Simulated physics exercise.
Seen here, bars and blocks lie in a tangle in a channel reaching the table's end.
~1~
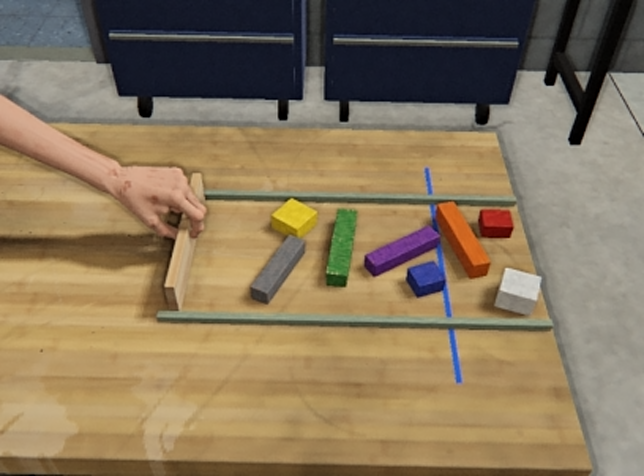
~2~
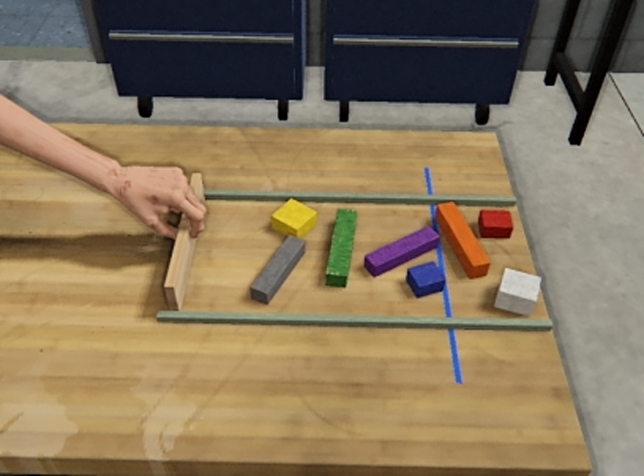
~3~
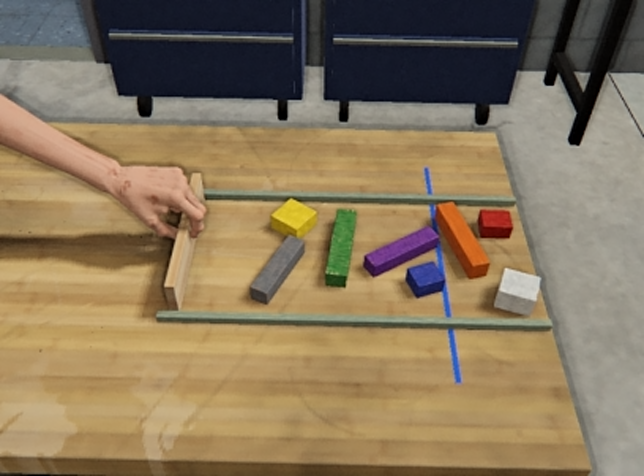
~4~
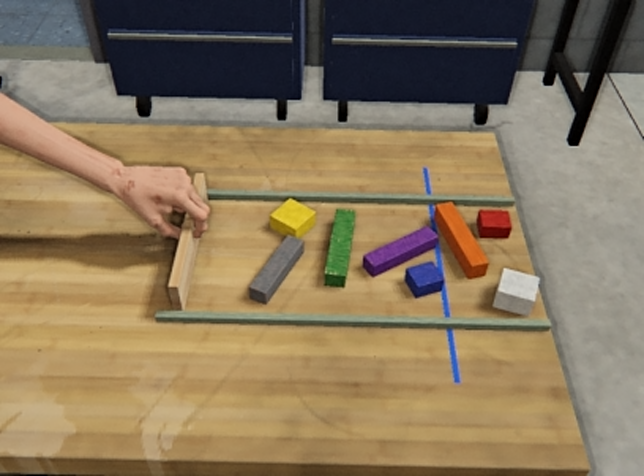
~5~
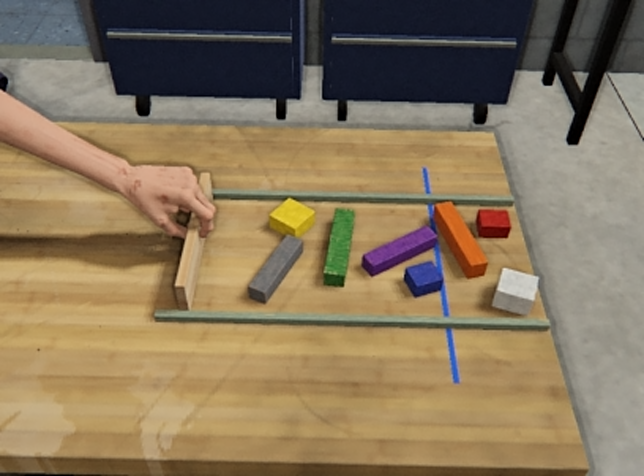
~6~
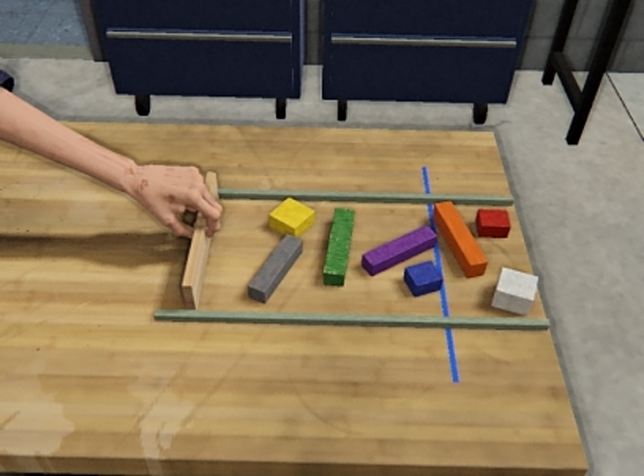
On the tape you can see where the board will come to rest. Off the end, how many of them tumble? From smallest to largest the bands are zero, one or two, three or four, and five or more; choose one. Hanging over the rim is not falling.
The right band is one or two.
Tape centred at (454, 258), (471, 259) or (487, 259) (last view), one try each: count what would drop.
Those tries give 3, 4 and 5.
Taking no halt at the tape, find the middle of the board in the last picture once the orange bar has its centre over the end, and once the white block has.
The middle would be close to (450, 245) and then close to (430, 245).
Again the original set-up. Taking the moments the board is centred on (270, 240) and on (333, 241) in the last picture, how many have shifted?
I make it 2 at the first spot and 4 at the other.
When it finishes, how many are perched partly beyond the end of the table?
Overhang count: 1.
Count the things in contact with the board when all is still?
2 in contact.
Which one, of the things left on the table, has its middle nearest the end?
The orange bar is the one.
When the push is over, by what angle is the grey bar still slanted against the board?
The angle is about 0 degrees.
Soon after, none off yet; white block at rest near (515, 292); red block at rest near (493, 224); orange bar at rest near (459, 238).
In the end, the number that fall off is one or two; gone, red block and white block.
